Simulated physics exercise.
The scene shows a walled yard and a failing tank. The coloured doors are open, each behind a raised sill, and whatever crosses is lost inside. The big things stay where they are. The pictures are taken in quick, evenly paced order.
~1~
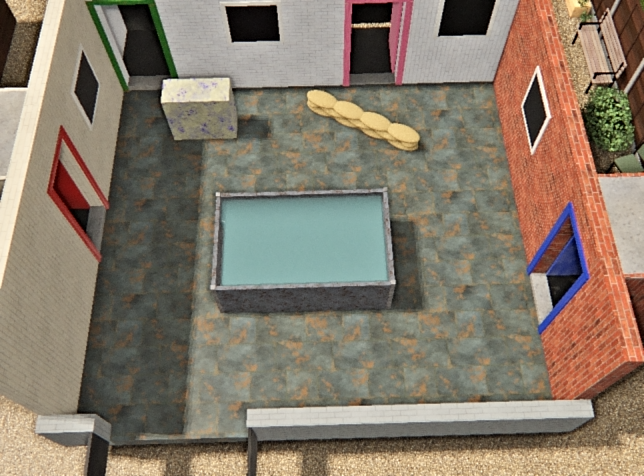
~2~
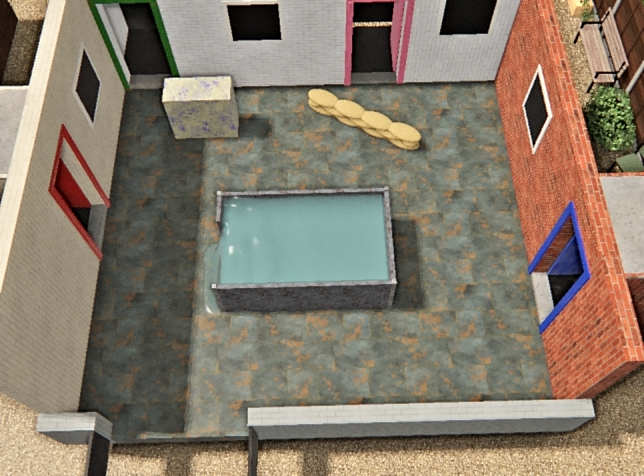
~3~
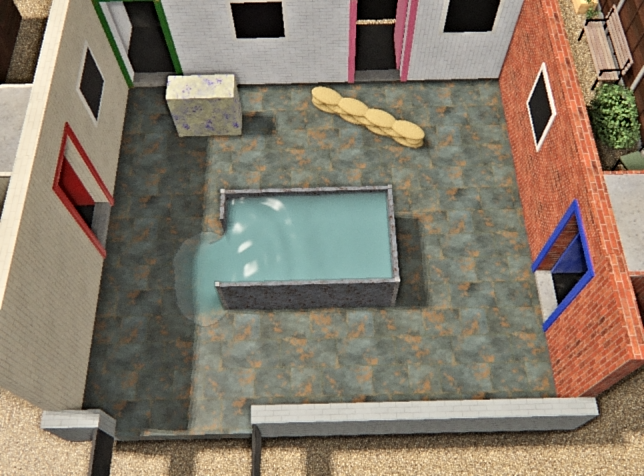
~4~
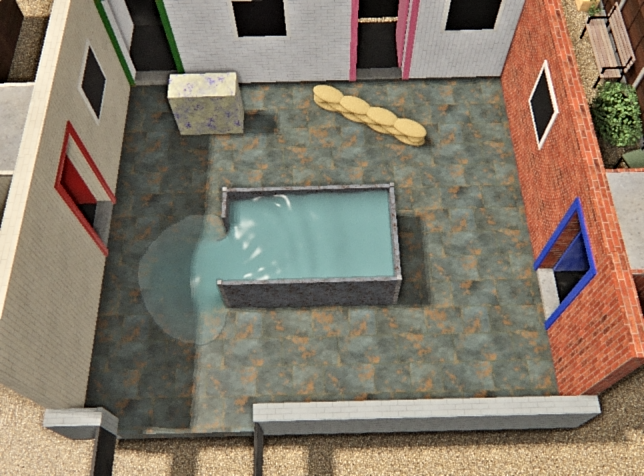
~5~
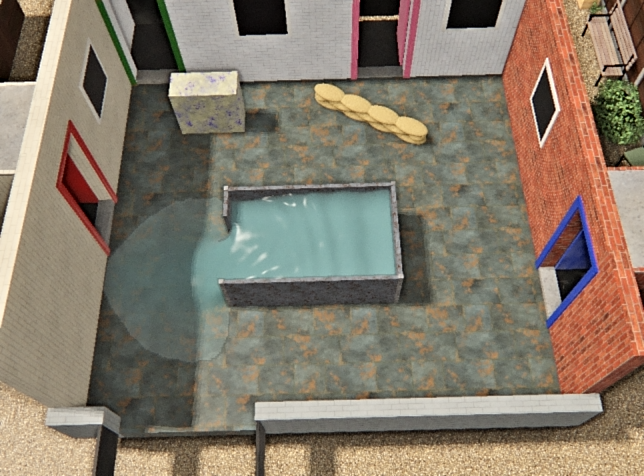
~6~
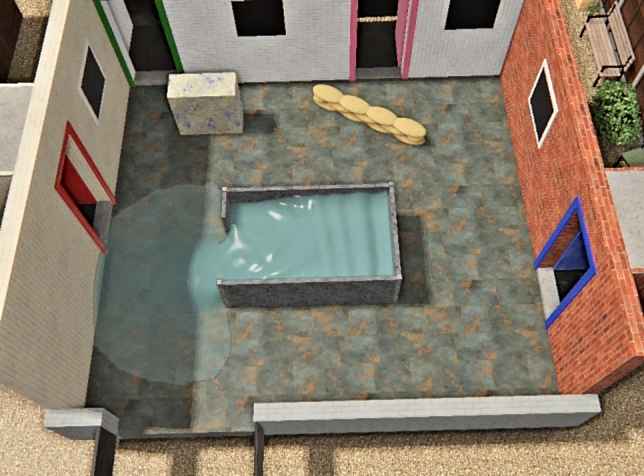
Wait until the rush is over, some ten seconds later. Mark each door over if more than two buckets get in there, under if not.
Pink door - under; green door - over; blue door - under; red door - over.
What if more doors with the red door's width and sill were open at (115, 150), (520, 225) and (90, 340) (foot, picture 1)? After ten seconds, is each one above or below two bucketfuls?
Falls short; falls short; exceeds the limit.
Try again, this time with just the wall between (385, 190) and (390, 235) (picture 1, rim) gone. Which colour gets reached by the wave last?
The red door.
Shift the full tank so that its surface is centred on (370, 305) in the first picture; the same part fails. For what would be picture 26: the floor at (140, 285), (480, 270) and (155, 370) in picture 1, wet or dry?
First spot swamped, second bare, third swamped.
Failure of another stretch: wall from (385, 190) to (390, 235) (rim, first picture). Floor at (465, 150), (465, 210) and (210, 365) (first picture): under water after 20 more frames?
Result, in sequence: Sodden, sodden, spared by the spill.
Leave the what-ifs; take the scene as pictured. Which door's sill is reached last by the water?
That would be the one in blue.
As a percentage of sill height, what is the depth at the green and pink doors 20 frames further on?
In order: Roughly 190 and 0 in a hundred.
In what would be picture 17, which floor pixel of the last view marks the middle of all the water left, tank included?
That comes out near (230, 272).
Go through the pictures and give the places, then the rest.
The first frame shows the water tank at (303, 240) is whole and still.
In the second frame, water pours out at (224, 269) and has run to (220, 313).
In the third frame, water pours out at (228, 268) and has run to (180, 255).
In the fourth frame, the front is at (145, 261), out from the gap at (230, 267).
In the fifth frame, water pours out at (232, 266) and has run to (111, 264).
In the sixth frame, water pours out at (230, 267) and has run to (95, 338).
A moment on, water covers 20 % of the floor; the pink door not reached, the green door not reached, the blue door not reached, the red door over two buckets in.
Next, water covers 25 % of the floor; the pink door not reached, the green door wet at the sill, nothing in, the blue door not reached, the red door far over two buckets in.
Then, water covers 40 % of the floor; the pink door not reached, the green door over two buckets in, the blue door not reached, the red door far over two buckets in.
Later, water covers 75 % of the floor; the pink door wet at the sill, nothing in, the green door far over two buckets in, the blue door wet at the sill, nothing in, the red door far over two buckets in.
In the end, water covers 90 % of the floor; the pink door wet at the sill, nothing in, the green door far over two buckets in, the blue door wet at the sill, nothing in, the red door far over two buckets in.
